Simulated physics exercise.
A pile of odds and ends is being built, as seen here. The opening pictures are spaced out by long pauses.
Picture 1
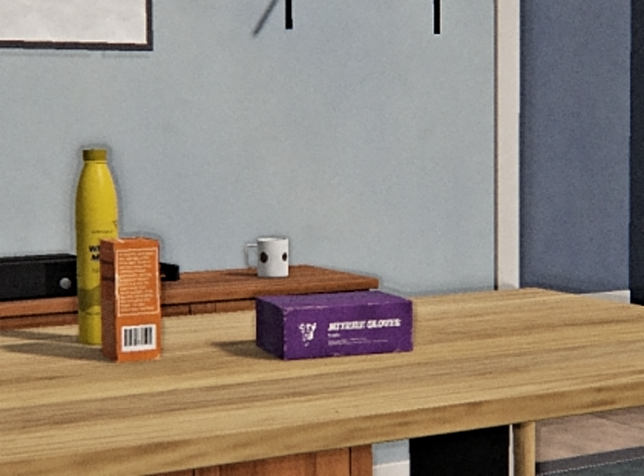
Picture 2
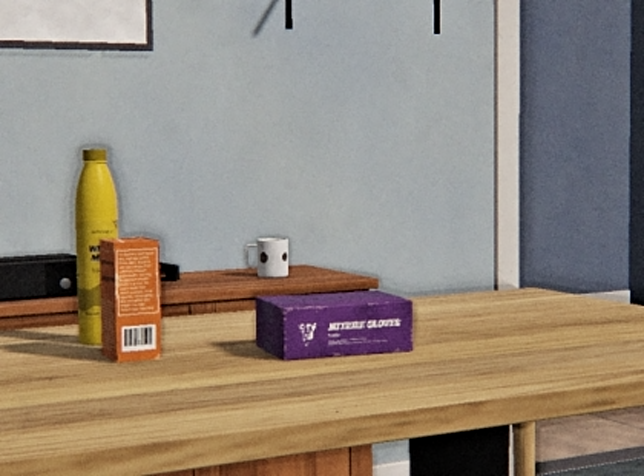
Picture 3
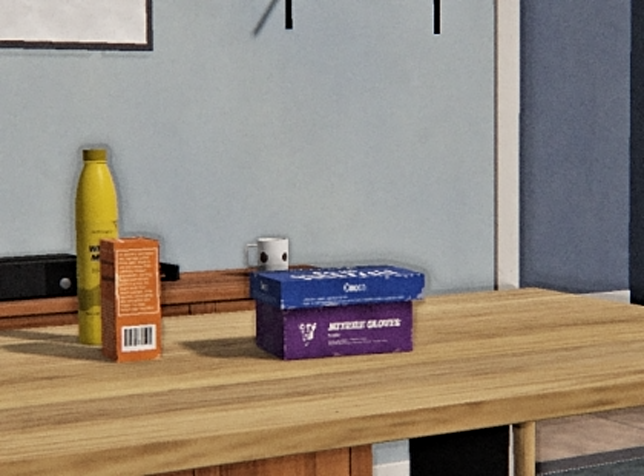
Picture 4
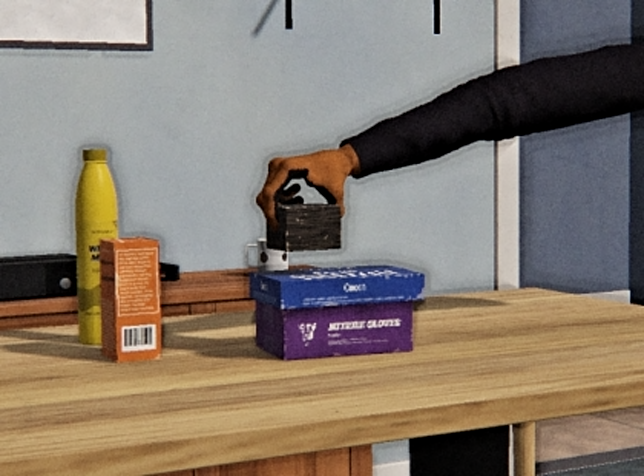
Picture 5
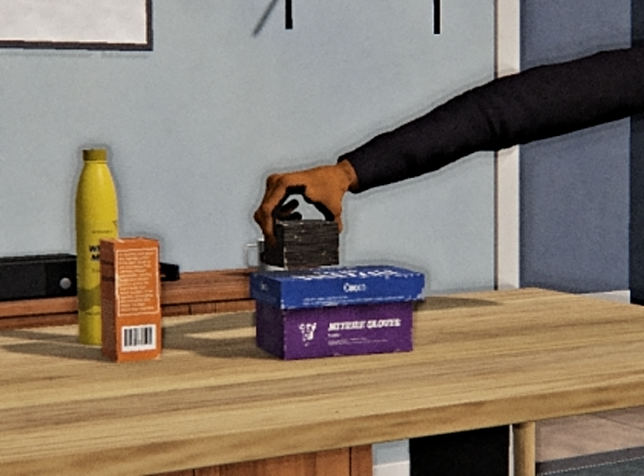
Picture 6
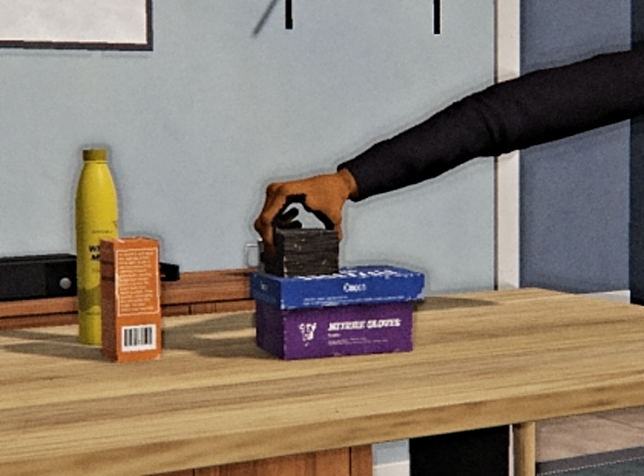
A hand lowering a black block onto a blue packet atop a purple box, beside a yellow bottle and orange box.
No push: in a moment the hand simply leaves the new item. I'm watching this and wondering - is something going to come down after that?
No: It stays intact.
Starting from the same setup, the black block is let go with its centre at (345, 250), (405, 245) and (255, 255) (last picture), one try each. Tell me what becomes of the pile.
Lab note - case 1: No collapse; case 2: Collapse; case 3: Collapse.
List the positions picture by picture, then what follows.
In the first picture, the last thing is not in view yet; purple box (333, 324).
In the second picture, the last thing is not in view yet.
In the third picture, the last thing is not in view yet; purple box (333, 324).
In the fourth picture, still above its spot; black block (304, 227); blue packet (336, 285).
In the fifth picture, still above its spot; black block (301, 243); purple box (333, 324).
In the sixth picture, in place under the hand; black block (301, 252); blue packet (336, 285).
Then, 0.60 s past the last view, nothing moves.
Then, 1.60 s past the last view, black block resting near (301, 252).
Finally, all 5 still in place. Final places as the last picture's camera would see them, black block near (301, 253). The pile stays up.
